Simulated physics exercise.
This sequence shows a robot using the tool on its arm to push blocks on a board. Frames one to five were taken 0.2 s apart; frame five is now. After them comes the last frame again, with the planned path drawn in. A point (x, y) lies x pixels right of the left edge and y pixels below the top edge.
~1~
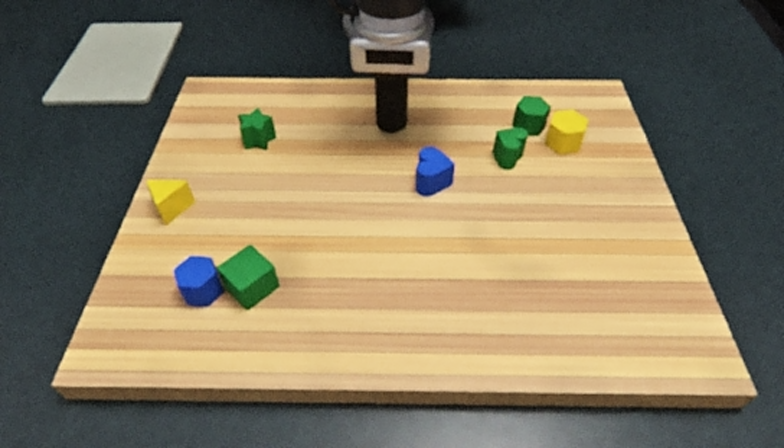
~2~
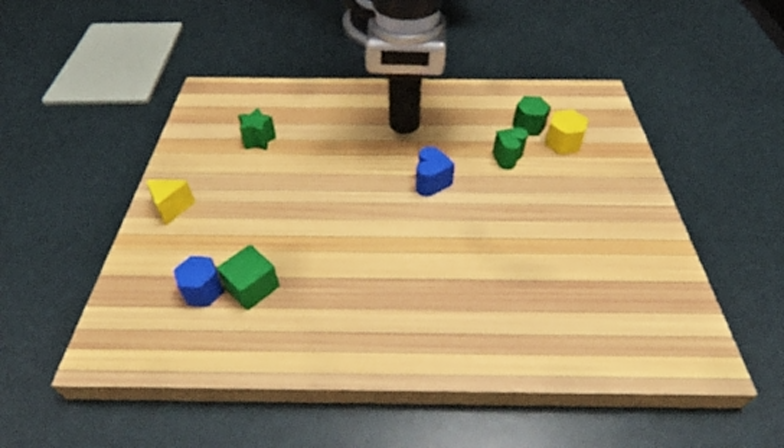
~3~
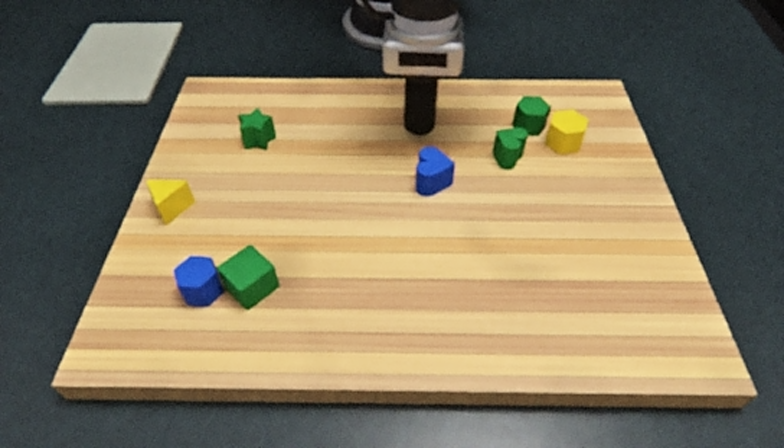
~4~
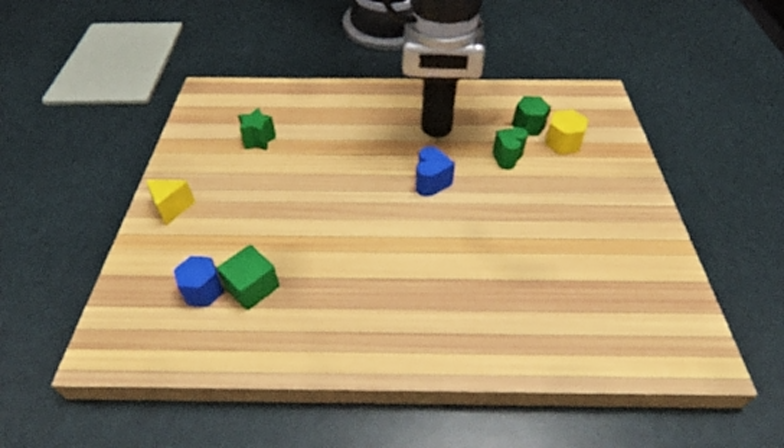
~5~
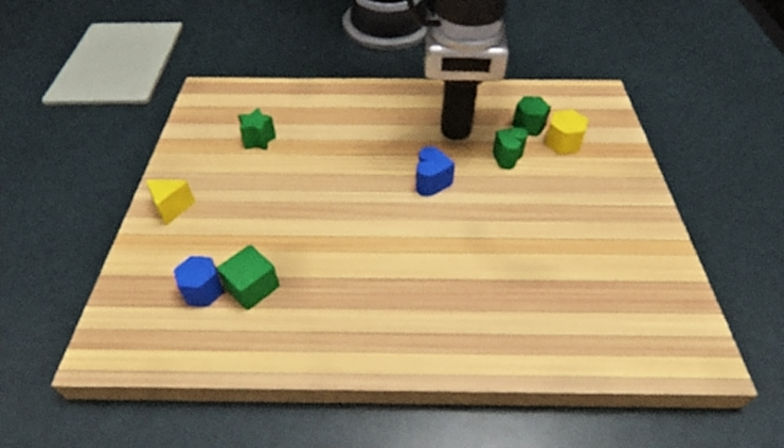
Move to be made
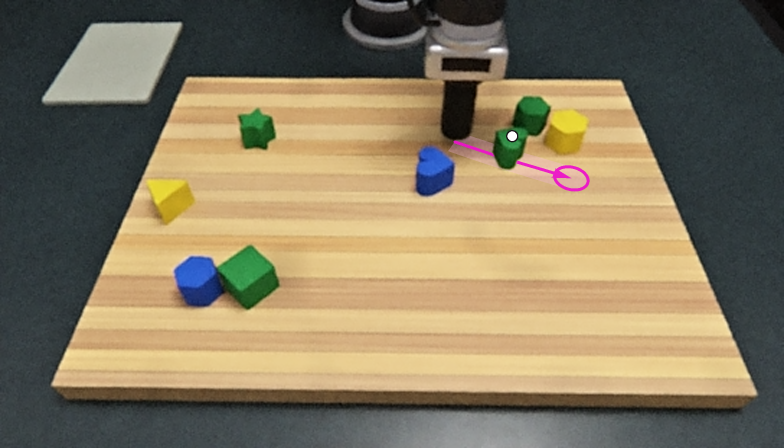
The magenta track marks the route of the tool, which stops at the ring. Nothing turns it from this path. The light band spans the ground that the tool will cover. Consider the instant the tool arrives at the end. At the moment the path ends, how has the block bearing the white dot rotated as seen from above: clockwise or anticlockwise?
Looking down on the board, it turns clockwise.
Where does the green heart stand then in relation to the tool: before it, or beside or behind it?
Before the tool.
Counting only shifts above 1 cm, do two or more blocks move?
That would be a no.
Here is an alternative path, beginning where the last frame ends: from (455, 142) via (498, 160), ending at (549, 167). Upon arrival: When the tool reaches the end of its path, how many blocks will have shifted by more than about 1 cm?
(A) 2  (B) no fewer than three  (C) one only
Letter C.
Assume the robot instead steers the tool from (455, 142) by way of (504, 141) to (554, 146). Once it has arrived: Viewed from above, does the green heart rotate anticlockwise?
Answer: No.
The drawn path runs from (455, 142) to (571, 178); the dot is on the green heart.
The first path, step by step. One third of the way, tool (493, 144); green heart (528, 142).
Two thirds of the way, tool (533, 156); green heart (565, 156), turned 35° clockwise.
At the end, tool (575, 168); green heart (607, 171), turned 55° clockwise; yellow six-sided block not moved.
